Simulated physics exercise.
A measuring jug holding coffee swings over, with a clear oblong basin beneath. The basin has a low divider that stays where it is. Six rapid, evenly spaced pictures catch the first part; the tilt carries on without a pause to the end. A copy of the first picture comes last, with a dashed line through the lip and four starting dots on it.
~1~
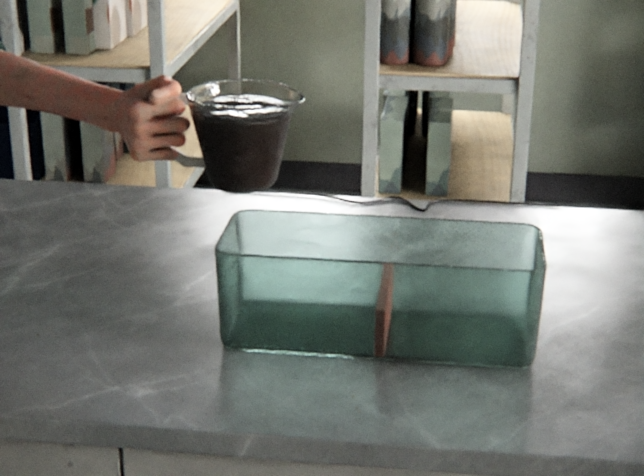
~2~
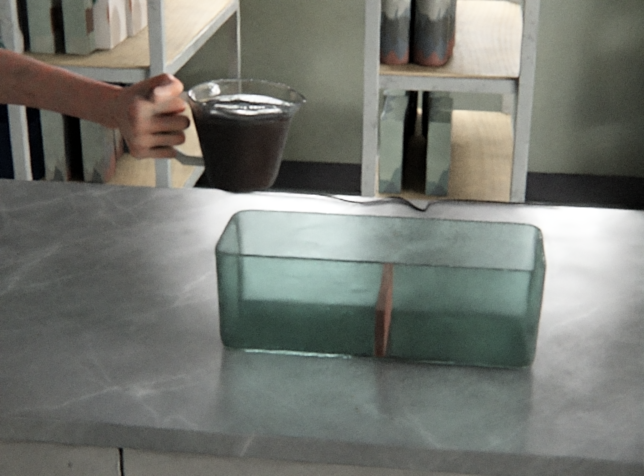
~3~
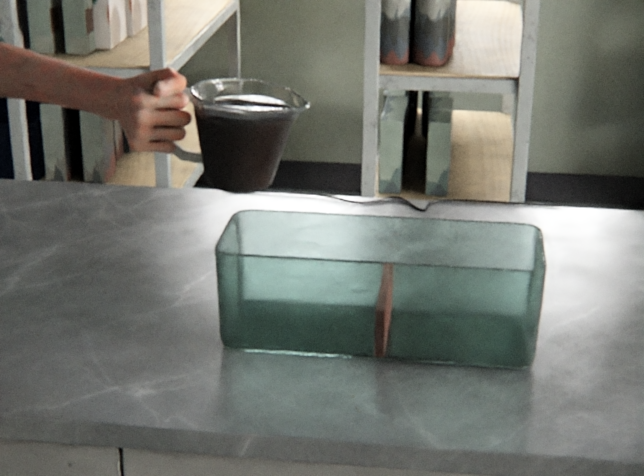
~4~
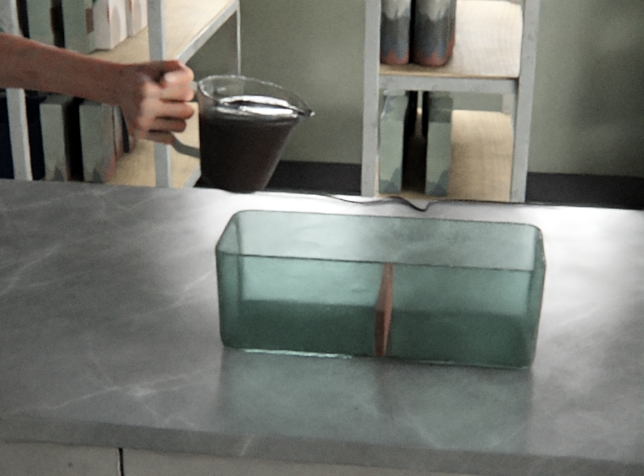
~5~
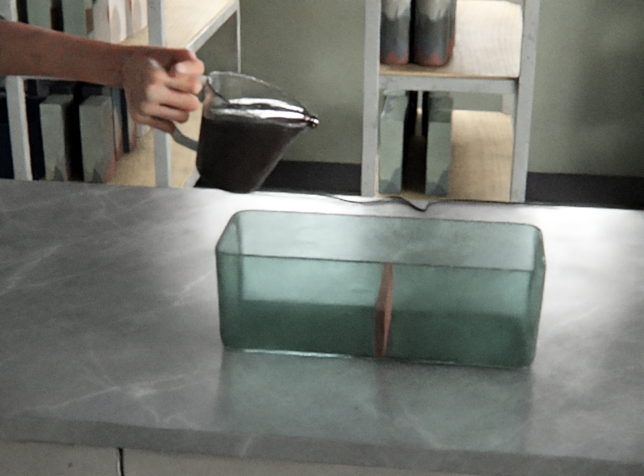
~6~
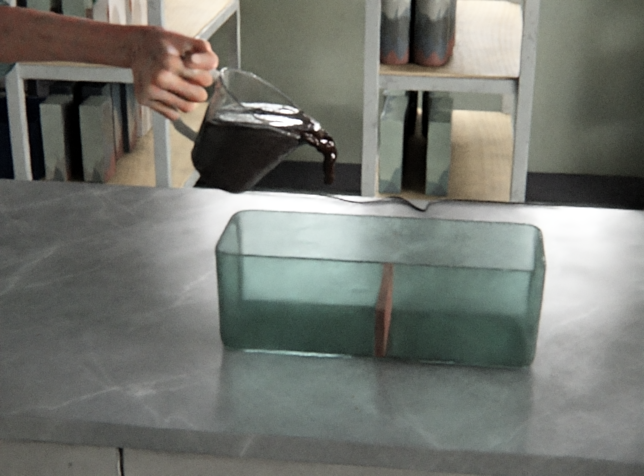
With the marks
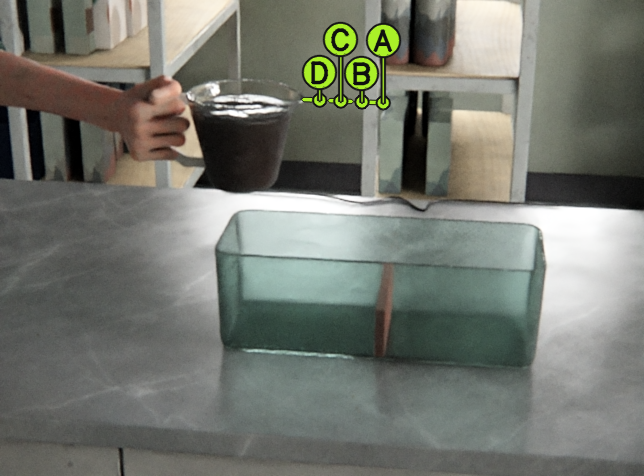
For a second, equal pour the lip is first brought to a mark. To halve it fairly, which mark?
The best dot is C.
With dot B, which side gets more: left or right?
The right one.
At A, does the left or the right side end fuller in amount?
The right one.
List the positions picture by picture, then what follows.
In the first picture, upright, lip at (303, 99); basin from (221, 345) to (535, 365); top of the wall at (385, 286); nothing has left yet.
In the second picture, upright, lip at (304, 101); nothing has left yet.
In the third picture, tipped about 6°, lip at (307, 106); nothing has left yet.
In the fourth picture, tipped about 13°, lip at (311, 114); nothing has left yet.
In the fifth picture, tipped about 22°, lip at (315, 126); coffee is over the lip, down to (315, 126).
In the sixth picture, tipped about 33°, lip at (316, 140); coffee is over the lip, down to (328, 181).
On the marked copy, A at (383, 102); B at (361, 101); C at (340, 101); D at (319, 100).
With A, about 5 % ends left of the wall and 95 % right of it.
With B, about 17 % ends left of the wall and 82 % right of it.
With C, about 41 % ends left of the wall and 59 % right of it.
With D, about 77 % ends left of the wall and 22 % right of it.
